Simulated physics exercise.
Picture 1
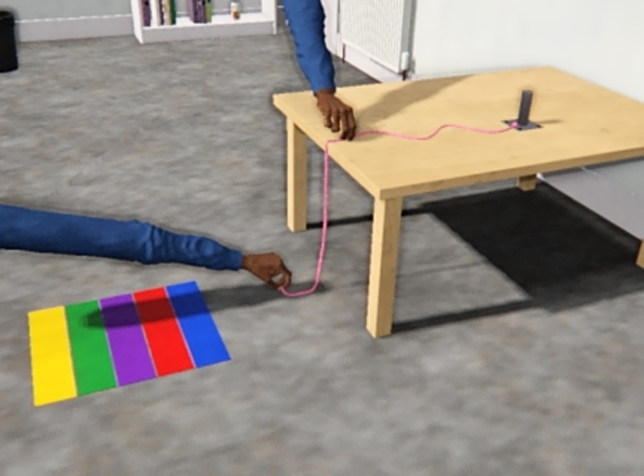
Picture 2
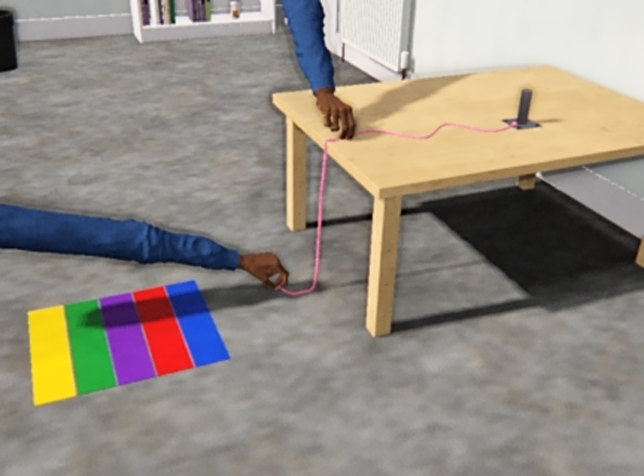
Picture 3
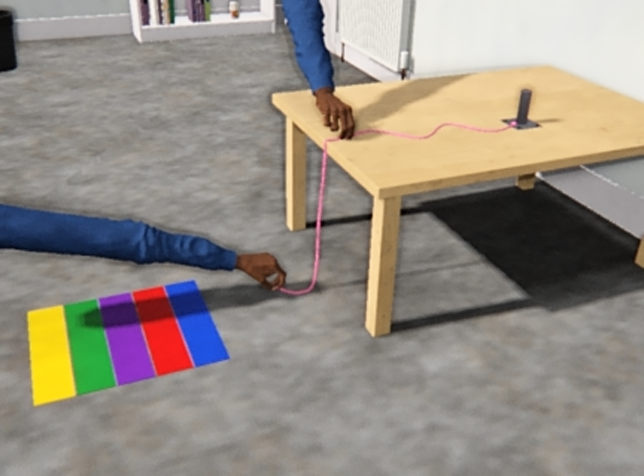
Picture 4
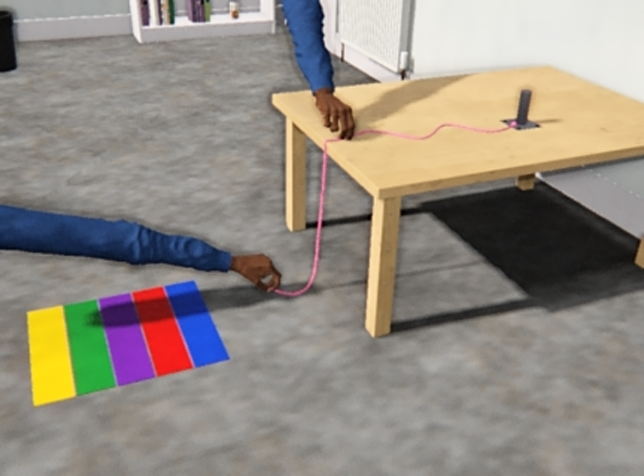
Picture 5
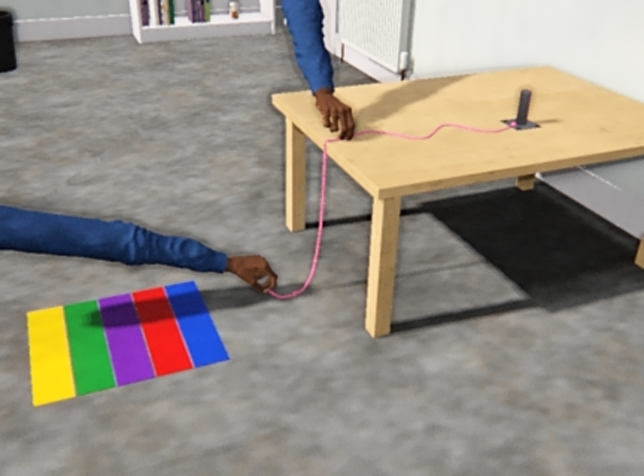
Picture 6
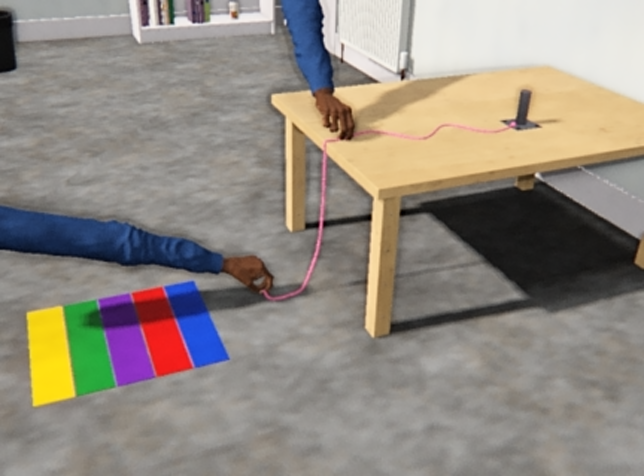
The loose end of a pink shoelace, hanging from a wooden table, was drawn slowly a short way left by one hand toward coloured floor strips, while another hand pinned it at the edge.
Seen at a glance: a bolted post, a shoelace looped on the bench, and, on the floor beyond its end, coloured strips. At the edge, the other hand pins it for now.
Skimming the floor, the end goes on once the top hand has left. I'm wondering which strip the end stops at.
It stops at the purple strip.
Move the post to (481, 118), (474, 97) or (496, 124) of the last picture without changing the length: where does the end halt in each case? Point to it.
The three places are (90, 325), (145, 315) and (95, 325), in that order.
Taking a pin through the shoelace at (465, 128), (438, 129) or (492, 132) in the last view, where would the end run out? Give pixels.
The pixel places are (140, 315), (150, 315) and (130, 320), one per try.
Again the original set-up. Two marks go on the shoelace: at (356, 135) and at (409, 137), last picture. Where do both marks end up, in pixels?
(326, 150) and (381, 138).
Soon after, end near (185, 307); over blue.
After that, end near (147, 314); over red.
At the stop, end near (125, 319); over purple. It gets as far as the purple strip.
